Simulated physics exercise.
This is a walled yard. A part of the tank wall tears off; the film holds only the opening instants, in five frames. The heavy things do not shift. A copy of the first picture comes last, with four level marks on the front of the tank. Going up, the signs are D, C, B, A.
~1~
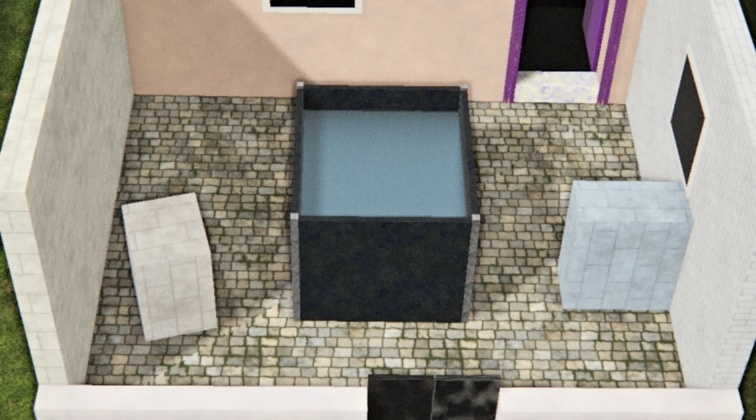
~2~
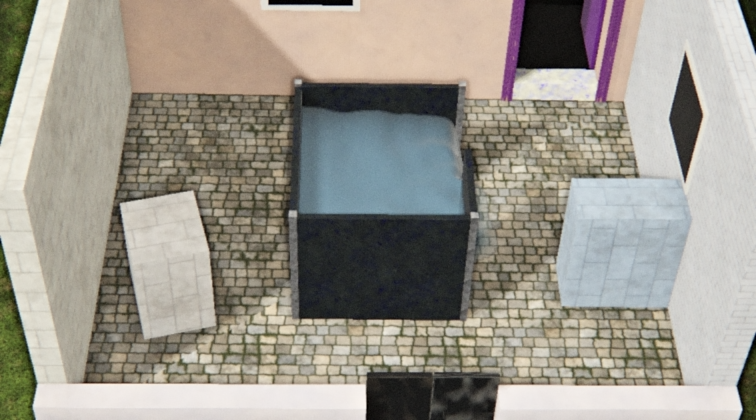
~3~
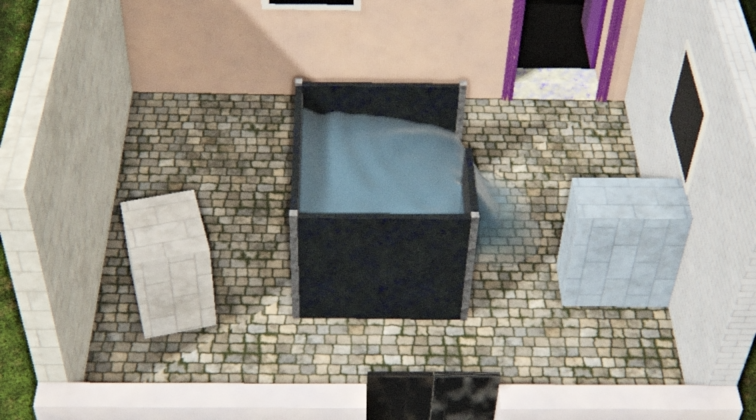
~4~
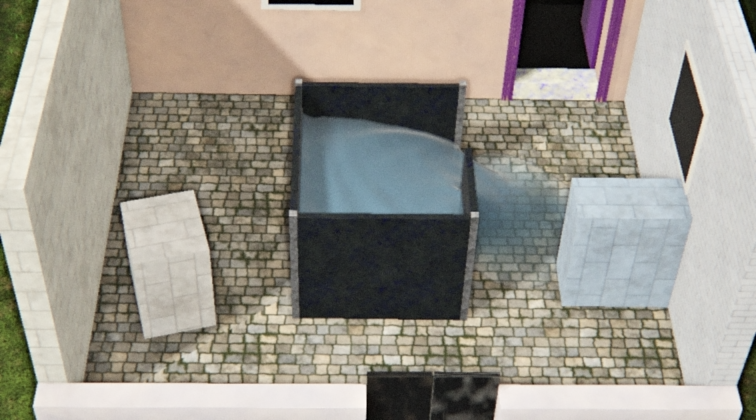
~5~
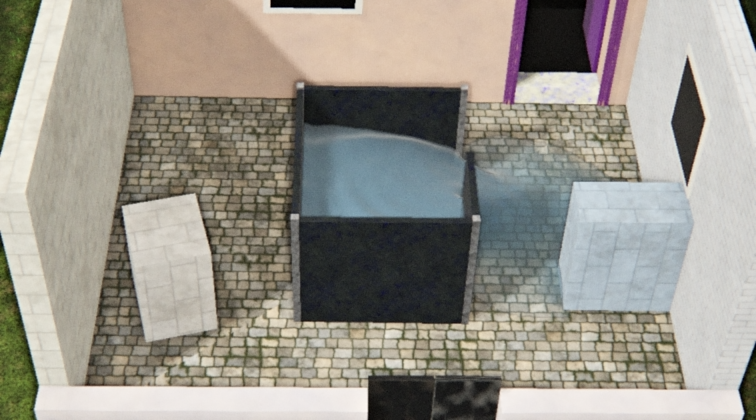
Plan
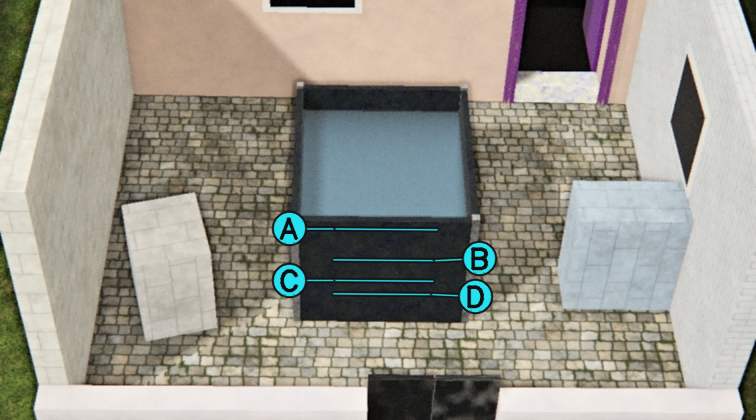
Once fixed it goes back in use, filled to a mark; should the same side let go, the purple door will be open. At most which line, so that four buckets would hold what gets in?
It is C.
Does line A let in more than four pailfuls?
Yes.
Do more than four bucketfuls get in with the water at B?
Yes, that goes wrong.
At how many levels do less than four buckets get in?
Two of the four.
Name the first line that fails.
Here it is line B.
On the marked copy, A at (385, 229); B at (384, 260); C at (383, 280); D at (382, 294); from the bottom up D, C, B, A.
For line A, dozens of bucketfuls pour in.
For line B, about 10 bucketfuls get in.
For line C, a bucket or two gets in.
For line D, nothing gets over.
